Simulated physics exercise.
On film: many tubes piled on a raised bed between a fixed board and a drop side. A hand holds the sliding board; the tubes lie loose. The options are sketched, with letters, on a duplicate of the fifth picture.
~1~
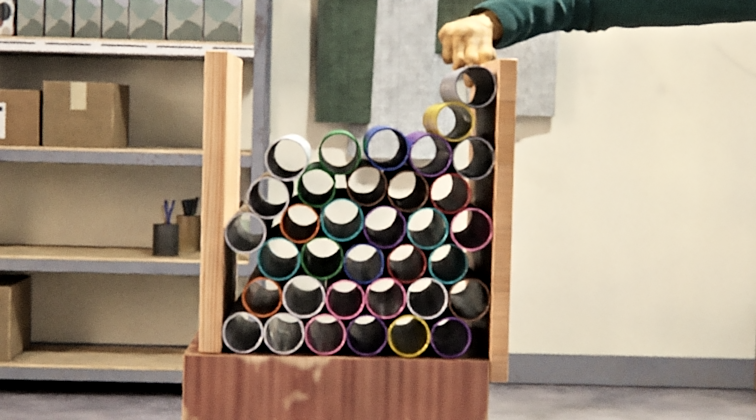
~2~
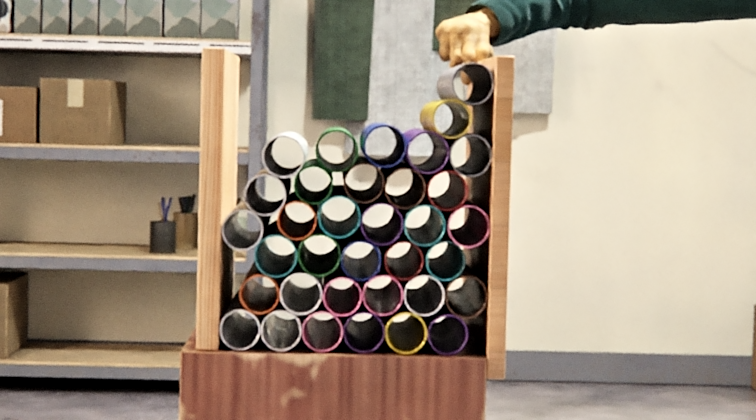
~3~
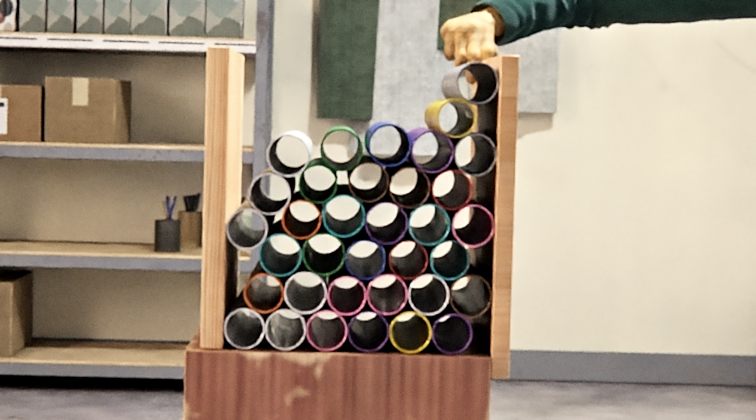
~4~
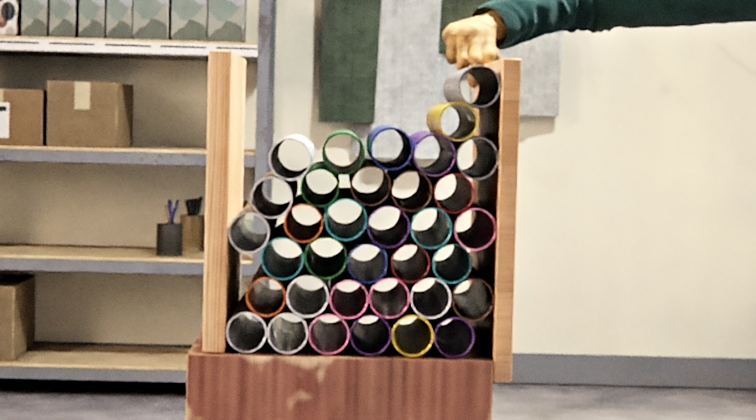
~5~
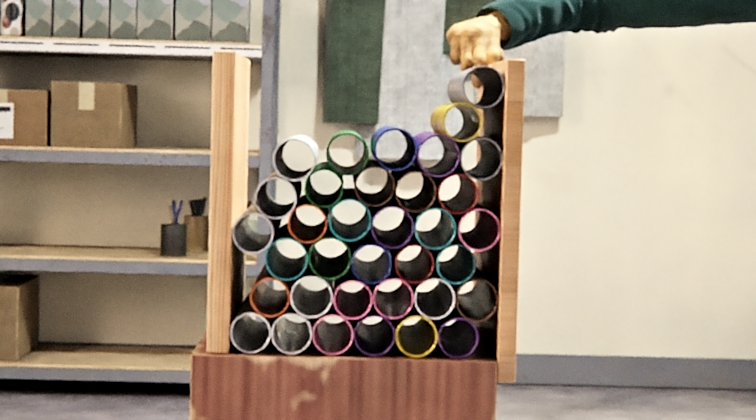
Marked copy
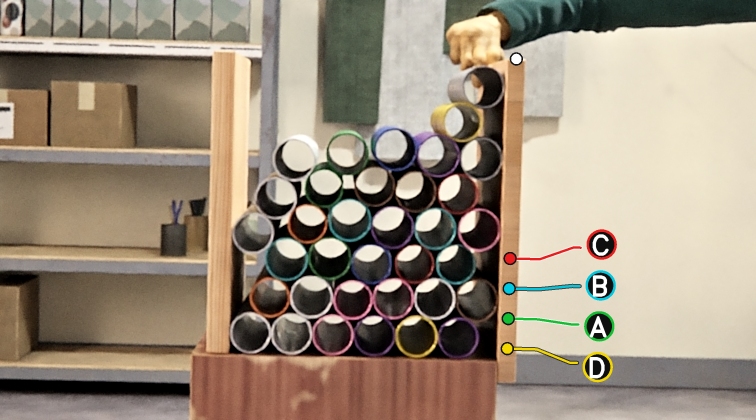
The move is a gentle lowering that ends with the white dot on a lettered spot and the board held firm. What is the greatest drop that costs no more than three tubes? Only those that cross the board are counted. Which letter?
The last mark within the limit is C.
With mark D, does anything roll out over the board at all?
Yes.
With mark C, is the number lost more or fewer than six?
Fewer than six.
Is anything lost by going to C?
Yes, at C.
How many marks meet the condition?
One of them.
On the copy, A at (509, 319); B at (509, 289); C at (510, 258); D at (508, 349); the white dot at (517, 59).
On C. First, top of the board (504, 143).
Then, top of the board (501, 238).
Finally, top of the board (500, 258), three out over the board.
By contrast, A more than three out over the board; B more than three out over the board; D more than three out over the board.
